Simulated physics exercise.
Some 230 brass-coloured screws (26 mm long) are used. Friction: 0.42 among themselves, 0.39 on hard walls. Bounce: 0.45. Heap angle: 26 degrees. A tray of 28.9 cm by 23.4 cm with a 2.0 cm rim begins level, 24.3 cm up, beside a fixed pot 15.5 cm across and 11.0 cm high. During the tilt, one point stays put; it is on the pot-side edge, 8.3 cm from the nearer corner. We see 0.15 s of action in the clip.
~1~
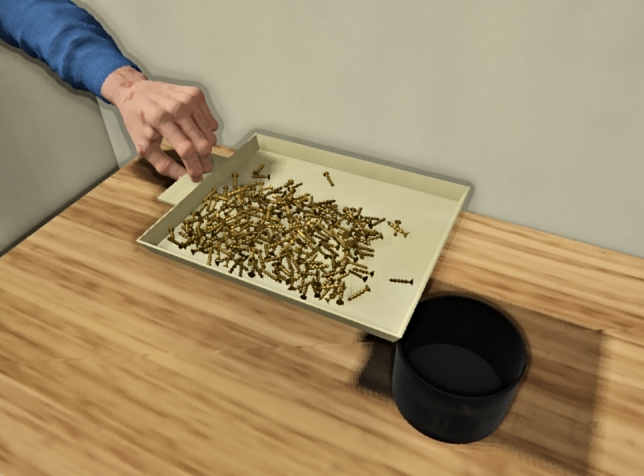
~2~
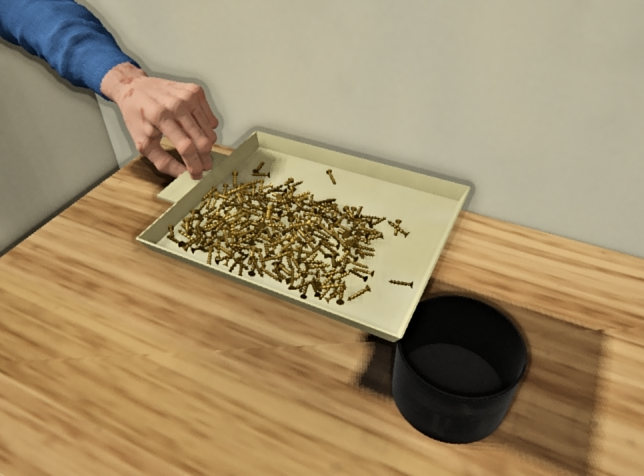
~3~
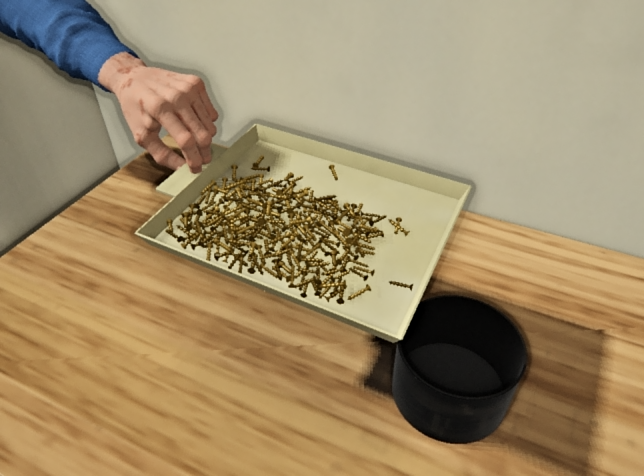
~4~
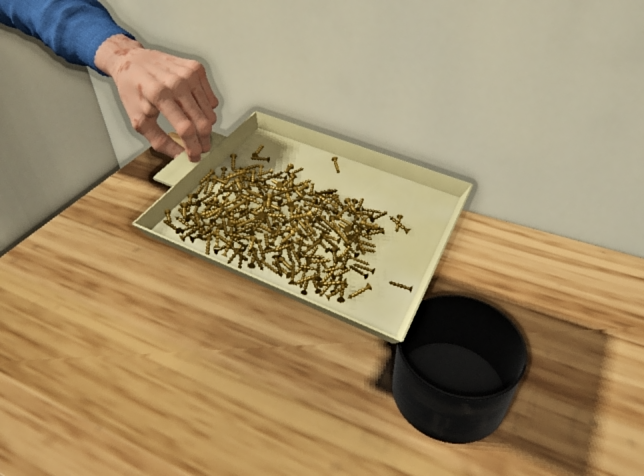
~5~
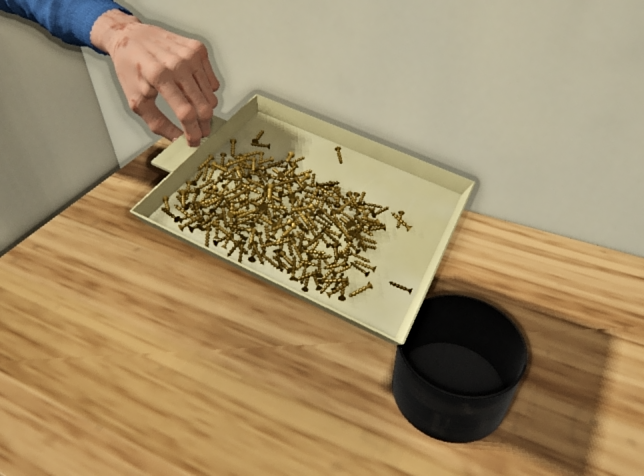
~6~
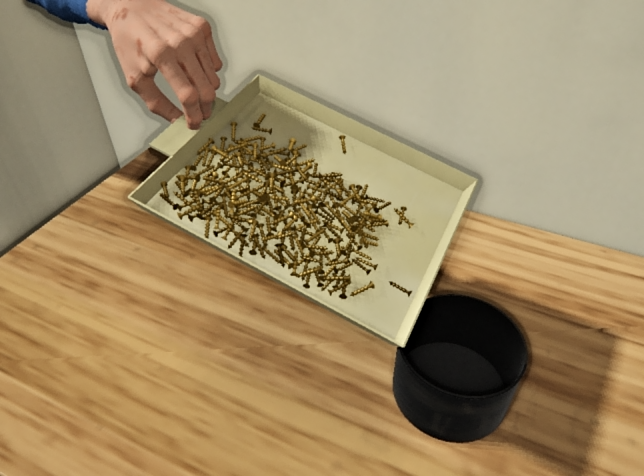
On a wooden tabletop beside a pale wall, a hand in a blue sleeve raises the left end of a cream tray heaped with brass-coloured screws, gradually tilting it toward a black pot at the right while the screws stay bunched.
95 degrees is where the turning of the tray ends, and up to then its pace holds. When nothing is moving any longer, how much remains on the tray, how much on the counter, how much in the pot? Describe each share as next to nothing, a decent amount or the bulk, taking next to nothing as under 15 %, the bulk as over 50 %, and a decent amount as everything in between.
At the end, tray: Not much, counter: Over half, pot: Not much.
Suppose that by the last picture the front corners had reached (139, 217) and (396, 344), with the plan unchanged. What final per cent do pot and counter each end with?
Pot 0 % / counter 100 %.
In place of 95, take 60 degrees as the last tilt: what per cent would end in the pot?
Roughly 10 %.
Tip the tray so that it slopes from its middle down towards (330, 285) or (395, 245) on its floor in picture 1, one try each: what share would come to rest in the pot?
Approximately 0 percent, then 55 percent.
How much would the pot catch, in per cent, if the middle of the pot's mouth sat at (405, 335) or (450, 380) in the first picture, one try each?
First try around 0 %, second around 40 %.
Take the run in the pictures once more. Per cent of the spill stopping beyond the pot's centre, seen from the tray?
Near 90 in a hundred.
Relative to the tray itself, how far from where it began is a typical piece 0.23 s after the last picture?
3 cm.
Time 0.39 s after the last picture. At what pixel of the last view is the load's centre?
Load centre, approx.: (409, 327) px.
Then, 0.23 s after the last picture, tilt 56 degrees; the tray holds 100 %, the pot 0 %.
Then, 0.39 s after the last picture, tilt 83 degrees; the tray holds 75 %, the pot 0 %.
Then, 0.67 s after the last picture, tilt 95 degrees; the tray holds 0 %, the pot 5 %.
In the end, tray 0 %, counter 95 %, pot 5 %.
